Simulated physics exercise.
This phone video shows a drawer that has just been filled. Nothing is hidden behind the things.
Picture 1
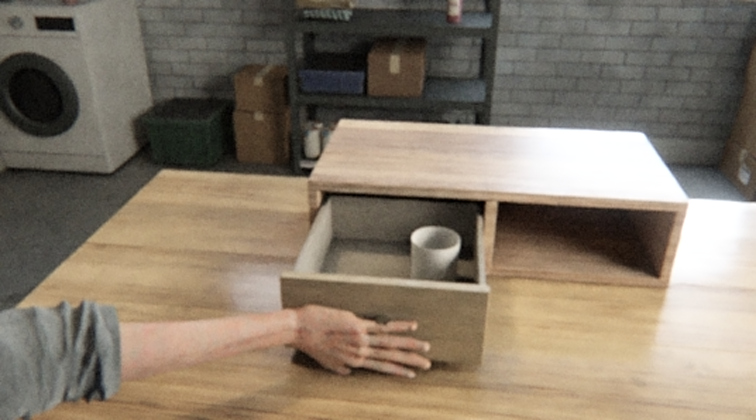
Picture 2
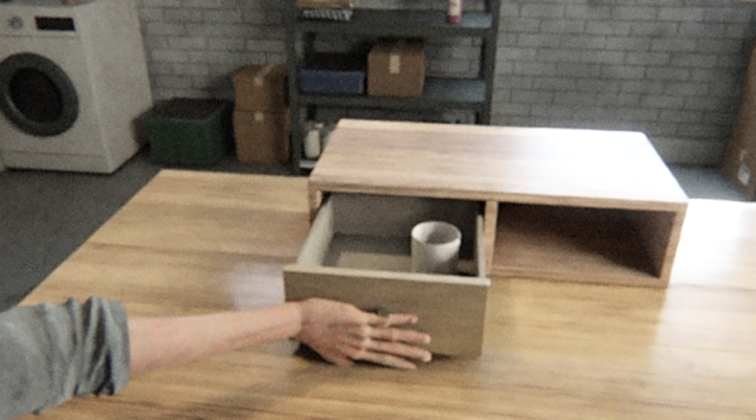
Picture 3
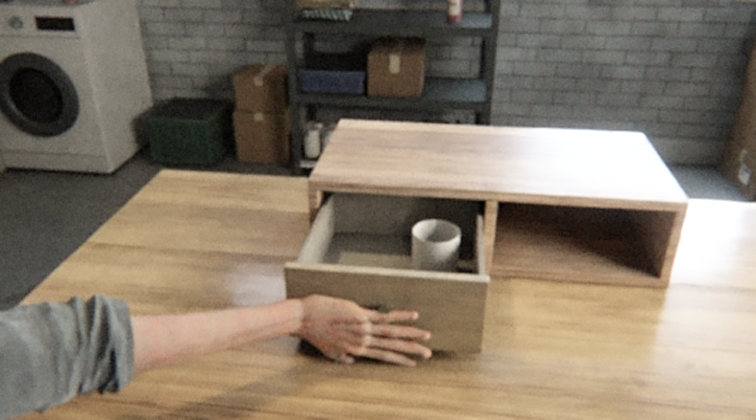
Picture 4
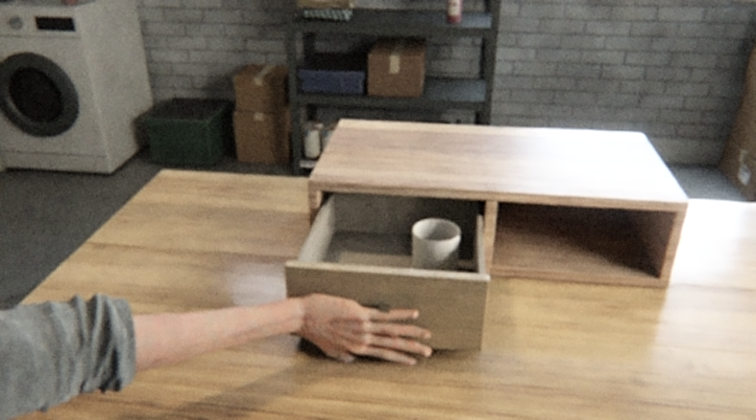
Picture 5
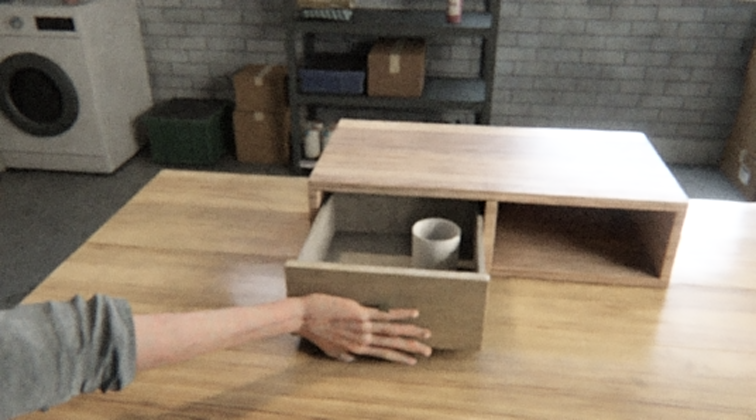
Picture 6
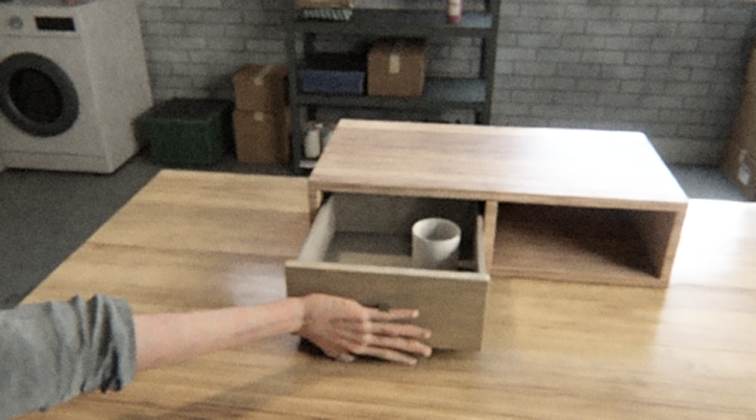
A hand pushes the open drawer holding a white beaker slightly inward, then stays still.
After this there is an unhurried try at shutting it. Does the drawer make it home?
It finishes its travel.
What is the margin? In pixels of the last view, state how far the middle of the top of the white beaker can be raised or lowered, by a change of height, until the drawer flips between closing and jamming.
Move it 16 pixels upward and it flips.
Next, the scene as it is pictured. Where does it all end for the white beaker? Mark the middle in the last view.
(441, 189).
Then, 0.54 s past the last view, drawer about half in.
Finally, the drawer goes all the way in.
